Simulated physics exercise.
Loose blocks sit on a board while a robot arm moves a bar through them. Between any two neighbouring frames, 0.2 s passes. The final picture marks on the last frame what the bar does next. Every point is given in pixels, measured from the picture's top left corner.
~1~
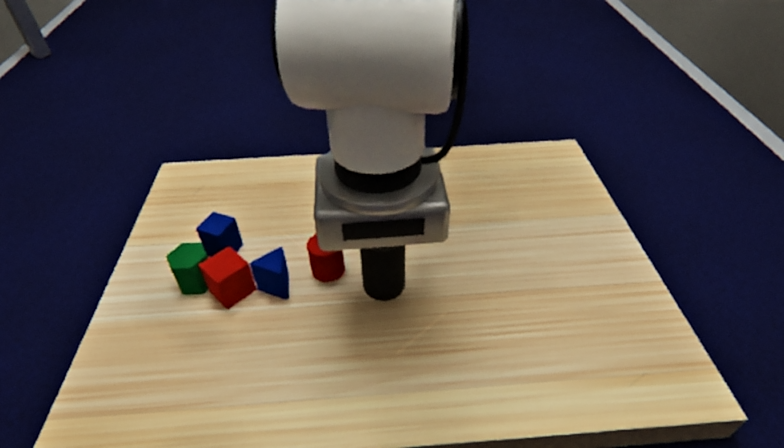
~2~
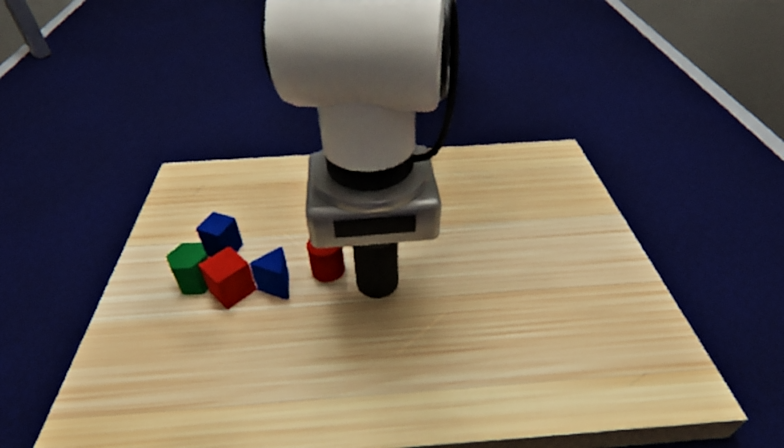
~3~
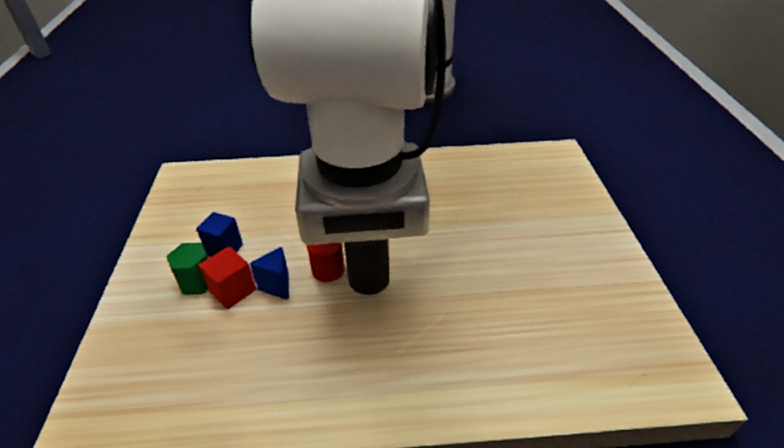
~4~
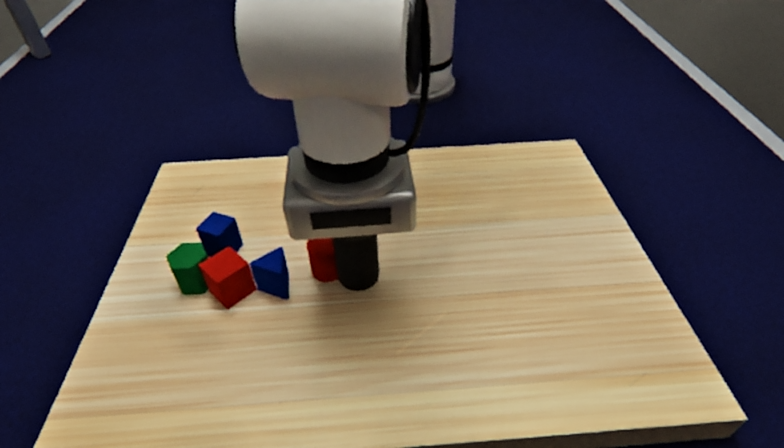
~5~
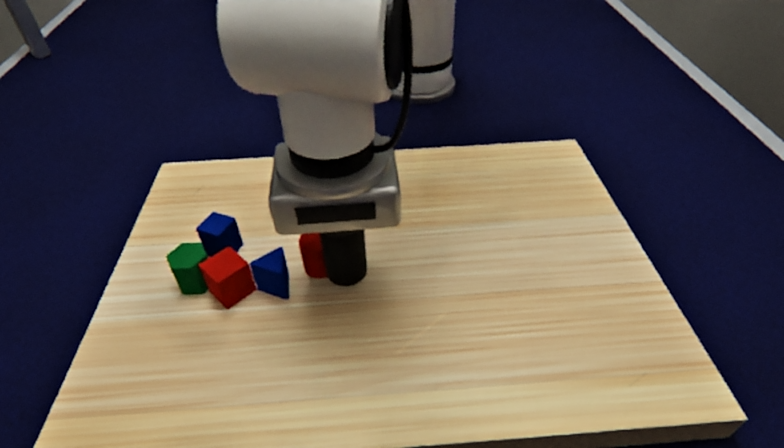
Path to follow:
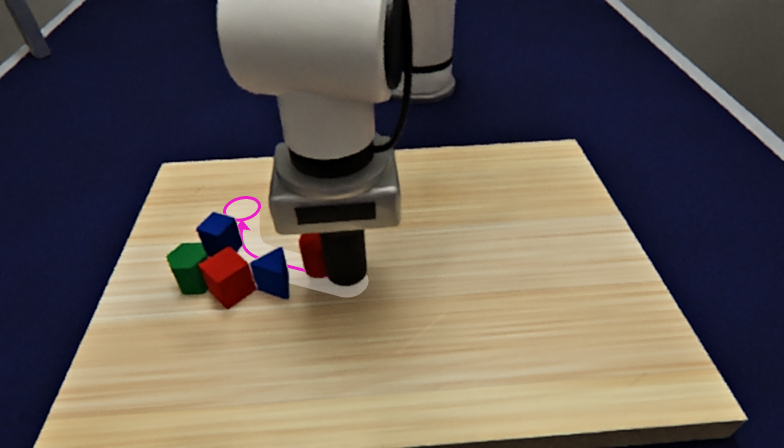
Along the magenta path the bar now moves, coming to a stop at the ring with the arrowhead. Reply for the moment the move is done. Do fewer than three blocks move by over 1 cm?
It seems not.
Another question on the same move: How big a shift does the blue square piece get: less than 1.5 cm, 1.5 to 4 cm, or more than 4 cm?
Between 1.5 and 4 cm.
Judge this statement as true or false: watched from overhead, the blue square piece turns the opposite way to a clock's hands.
Verdict: True.
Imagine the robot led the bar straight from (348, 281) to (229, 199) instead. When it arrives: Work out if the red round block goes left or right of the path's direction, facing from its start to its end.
To the left.
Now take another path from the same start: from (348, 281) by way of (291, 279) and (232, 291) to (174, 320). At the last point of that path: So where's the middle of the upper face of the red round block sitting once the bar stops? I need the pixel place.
That would be at about pixel (280, 226).
The drawn path runs from (348, 281) by way of (290, 267) and (244, 246) to (242, 209).
On the path given first. One third of the way, bar at (287, 256); blue triangular piece at (260, 260), turned 50° anticlockwise; red round block at (274, 217).
Two thirds of the way, bar at (240, 236); blue square piece at (202, 218), turned 25° anticlockwise; blue triangular piece at (257, 260), turned 70° anticlockwise; red round block at (257, 198).
At the end, bar at (239, 198); blue square piece at (198, 216), turned 35° anticlockwise; red square piece not moved; blue triangular piece at (257, 260), turned 70° anticlockwise; red round block at (268, 178).
